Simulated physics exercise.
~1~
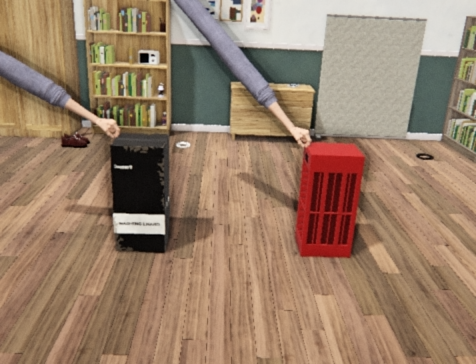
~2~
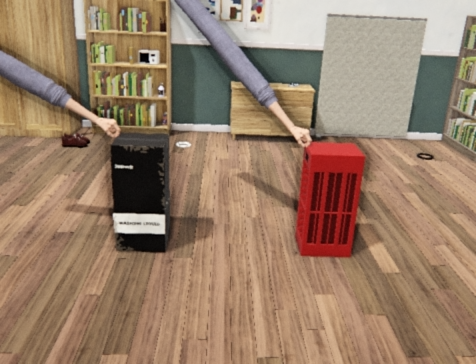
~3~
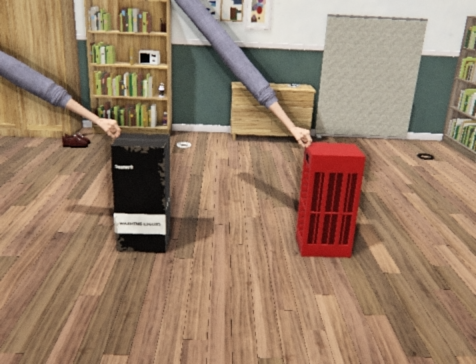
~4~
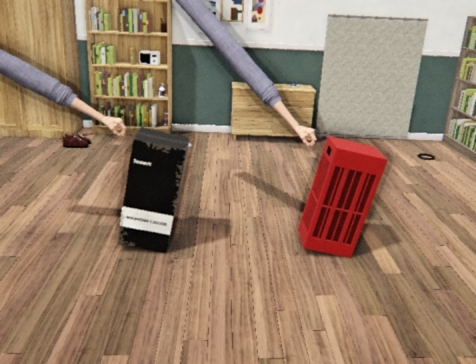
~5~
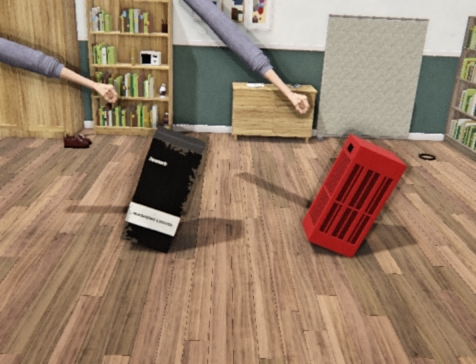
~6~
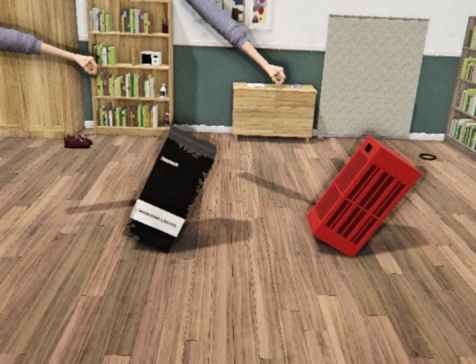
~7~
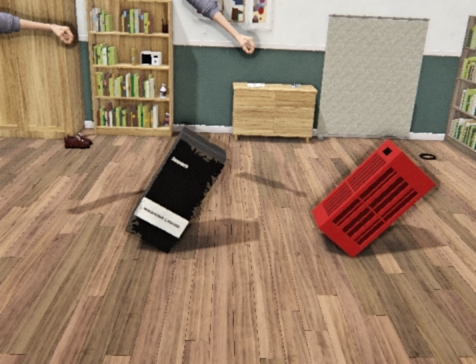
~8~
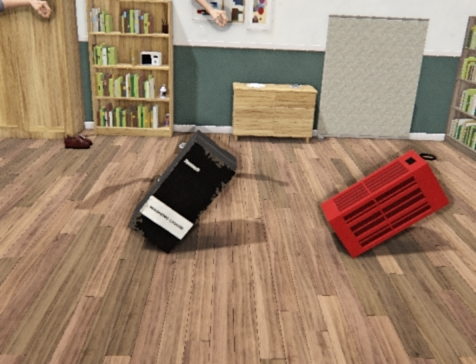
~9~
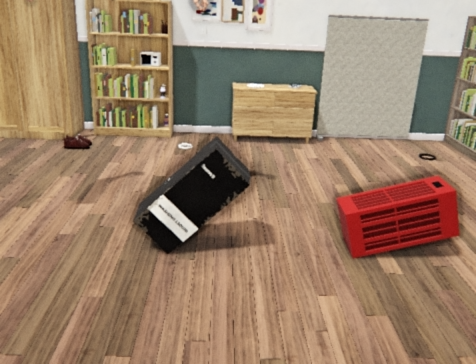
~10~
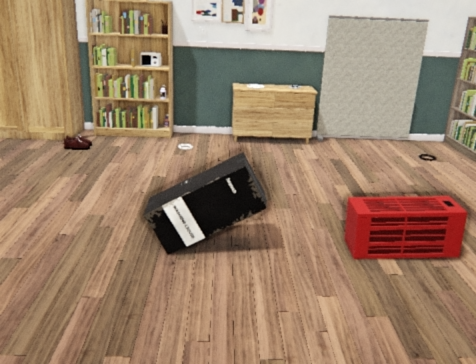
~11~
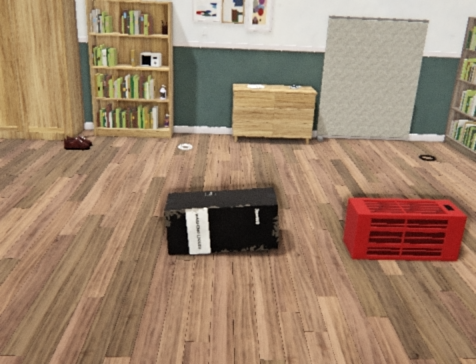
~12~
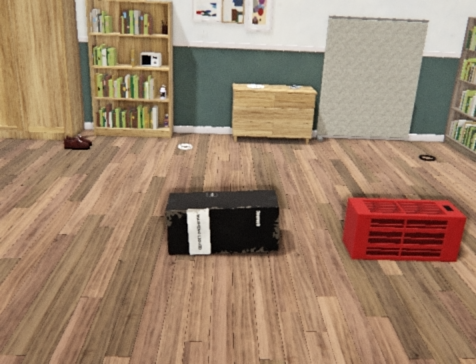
In a room with a wooden floor and bookshelves, two hands tipped a tall black box and a red crate to the right, then let go and drew back. The red crate toppled onto its side first, then the black box, and both lay still.
